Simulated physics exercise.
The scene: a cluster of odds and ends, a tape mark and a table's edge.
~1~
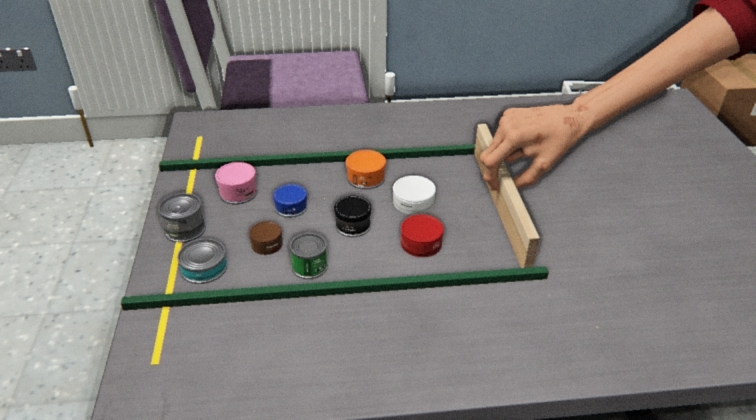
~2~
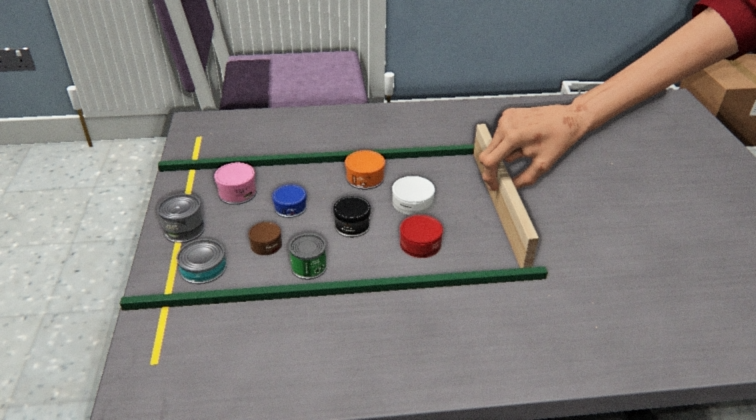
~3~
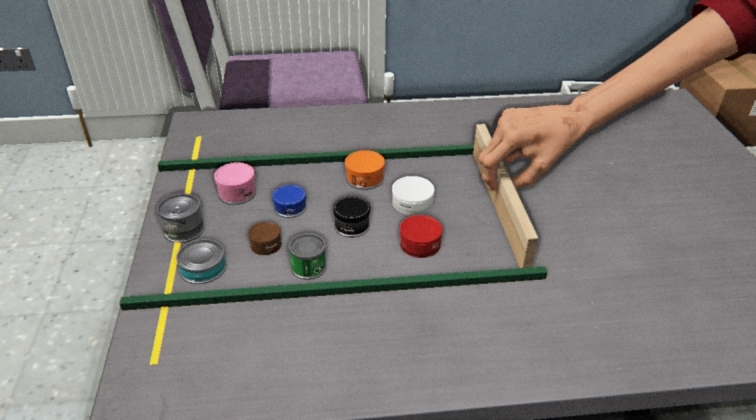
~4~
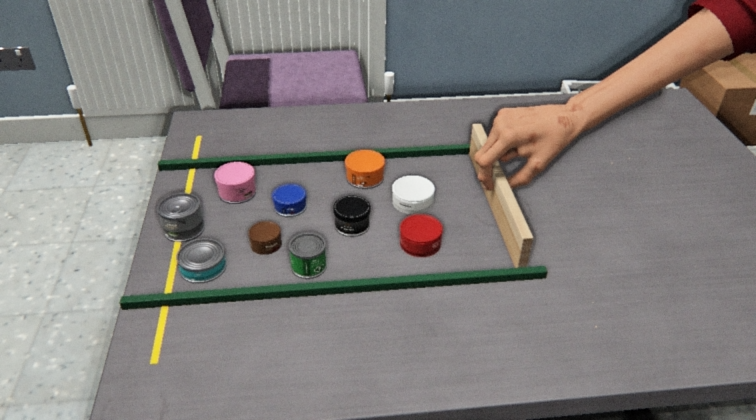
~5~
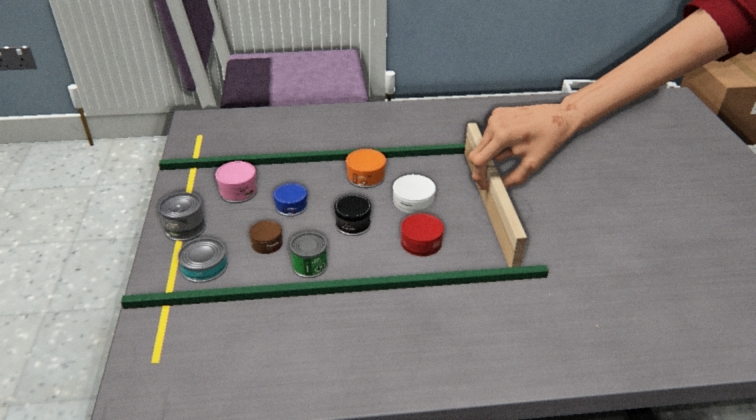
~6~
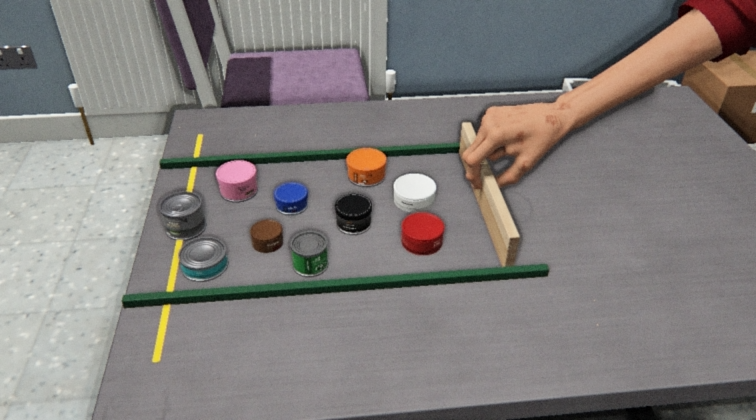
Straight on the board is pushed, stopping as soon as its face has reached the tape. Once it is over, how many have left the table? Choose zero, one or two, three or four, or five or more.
Five or more of them have left the table.
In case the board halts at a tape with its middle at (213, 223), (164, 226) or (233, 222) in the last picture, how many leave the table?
Down on the floor: 1, 5 and 0.
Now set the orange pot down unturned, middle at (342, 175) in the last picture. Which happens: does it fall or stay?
From that start the object is safe.
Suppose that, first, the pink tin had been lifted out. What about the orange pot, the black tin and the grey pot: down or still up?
Orange pot - safe; black tin - safe; grey pot - gone.
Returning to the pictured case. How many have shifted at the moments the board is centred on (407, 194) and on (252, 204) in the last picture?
First 2, after that 10.
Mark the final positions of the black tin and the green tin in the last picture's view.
Listed in order, first is (161, 223) and the other is (150, 276).
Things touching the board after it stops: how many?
It is in contact with 5.
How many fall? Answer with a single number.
The count is 5.
A little later, none off yet; grey pot at rest near (183, 216); turquoise tin at rest near (204, 259); pink tin at rest near (238, 181).
Next, none off yet; grey pot at rest near (183, 216); turquoise tin at rest near (204, 259); pink tin at rest near (237, 181).
Later still, none off yet; grey pot shifted about its own width near (151, 226); turquoise tin shifted about its own width near (165, 261); pink tin shifted about its own width near (185, 185).
When it is over, the number that fall off is five or more; down, blue tin, brown tub, pink tin, turquoise tin and grey pot.
